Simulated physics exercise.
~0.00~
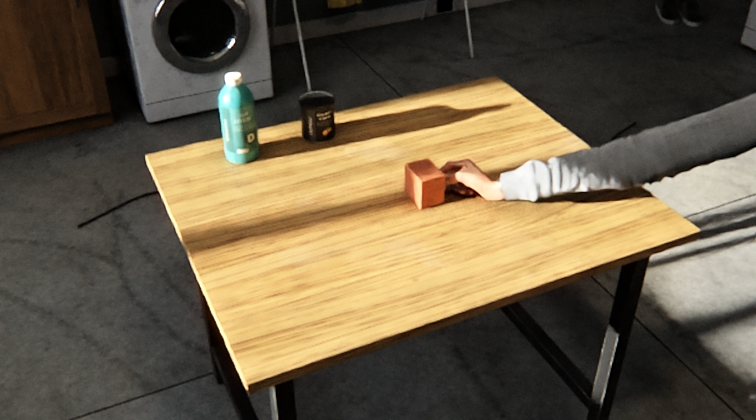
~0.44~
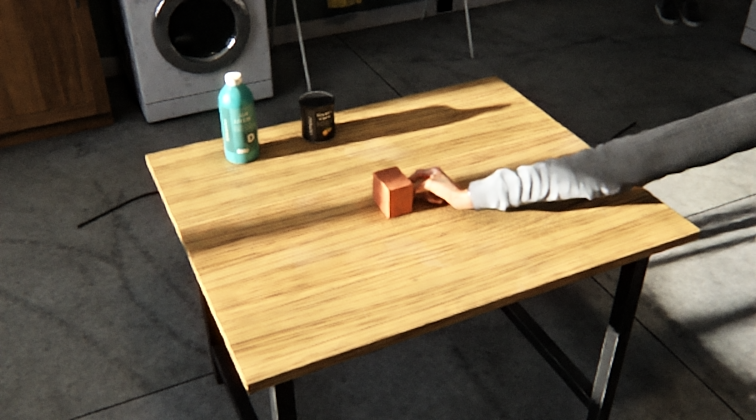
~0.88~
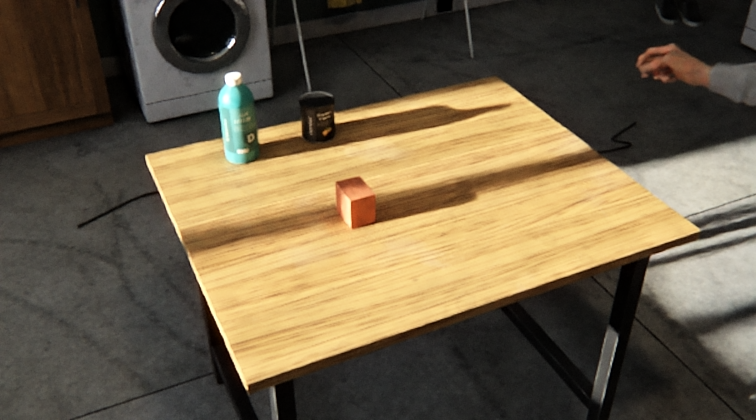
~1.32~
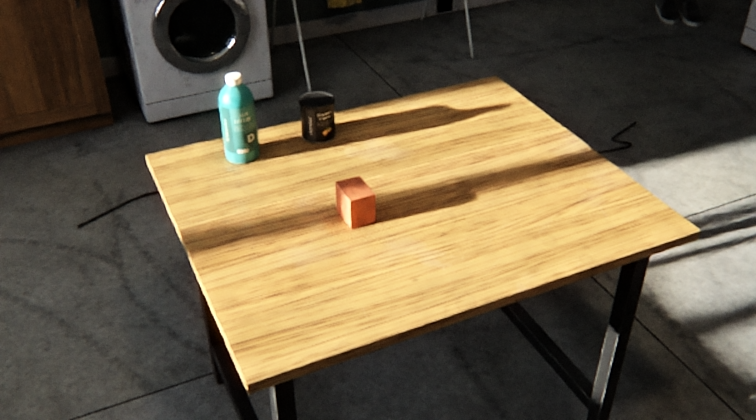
Orange block sliding left across a wooden table, pushed by a hand that then withdraws, leaving it upright near bottle and tin.
